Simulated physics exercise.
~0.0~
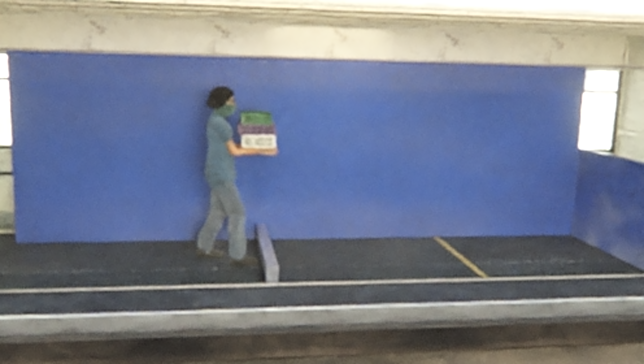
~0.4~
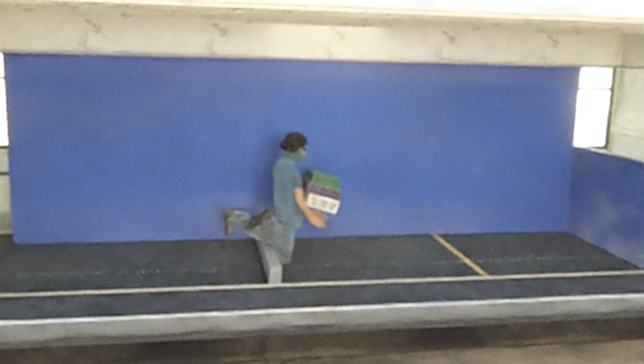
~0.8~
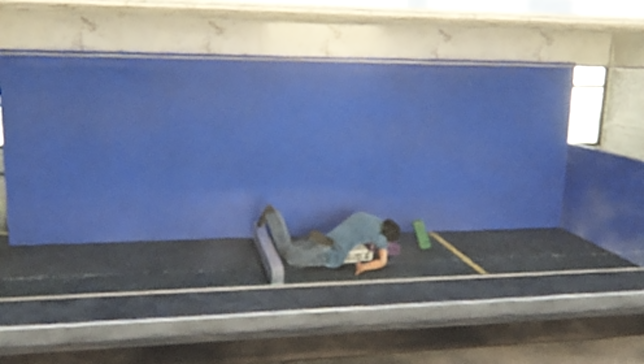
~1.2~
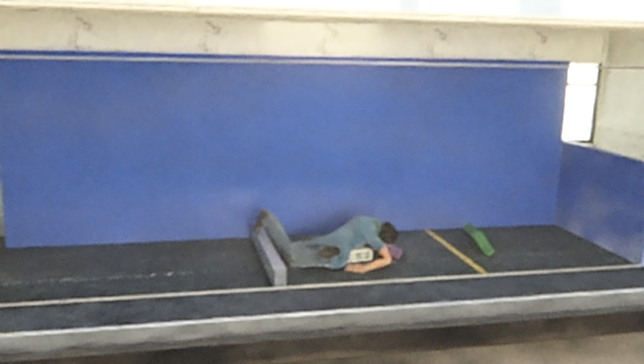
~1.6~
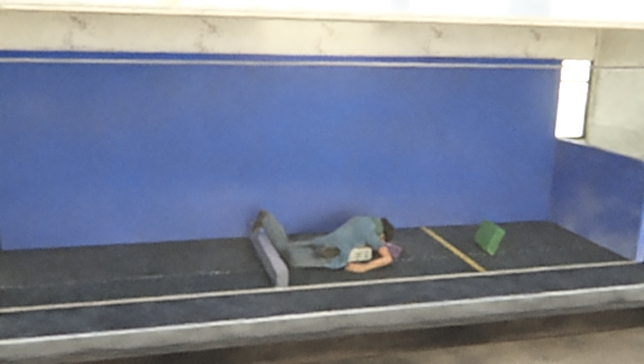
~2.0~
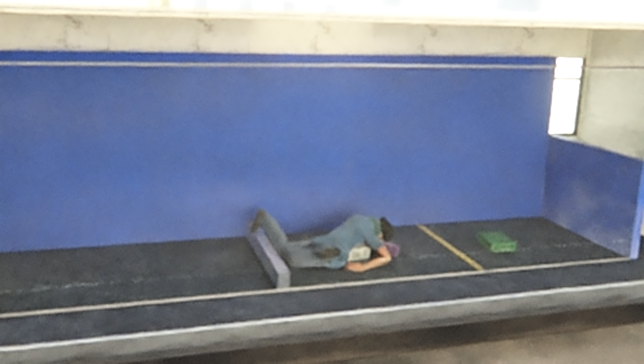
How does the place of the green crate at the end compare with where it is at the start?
At the start the green crate is on top of the stack held in the person's arms, near the rail on the left. At the end it lies on the floor to the right, beyond the yellow line and apart from the other crates.
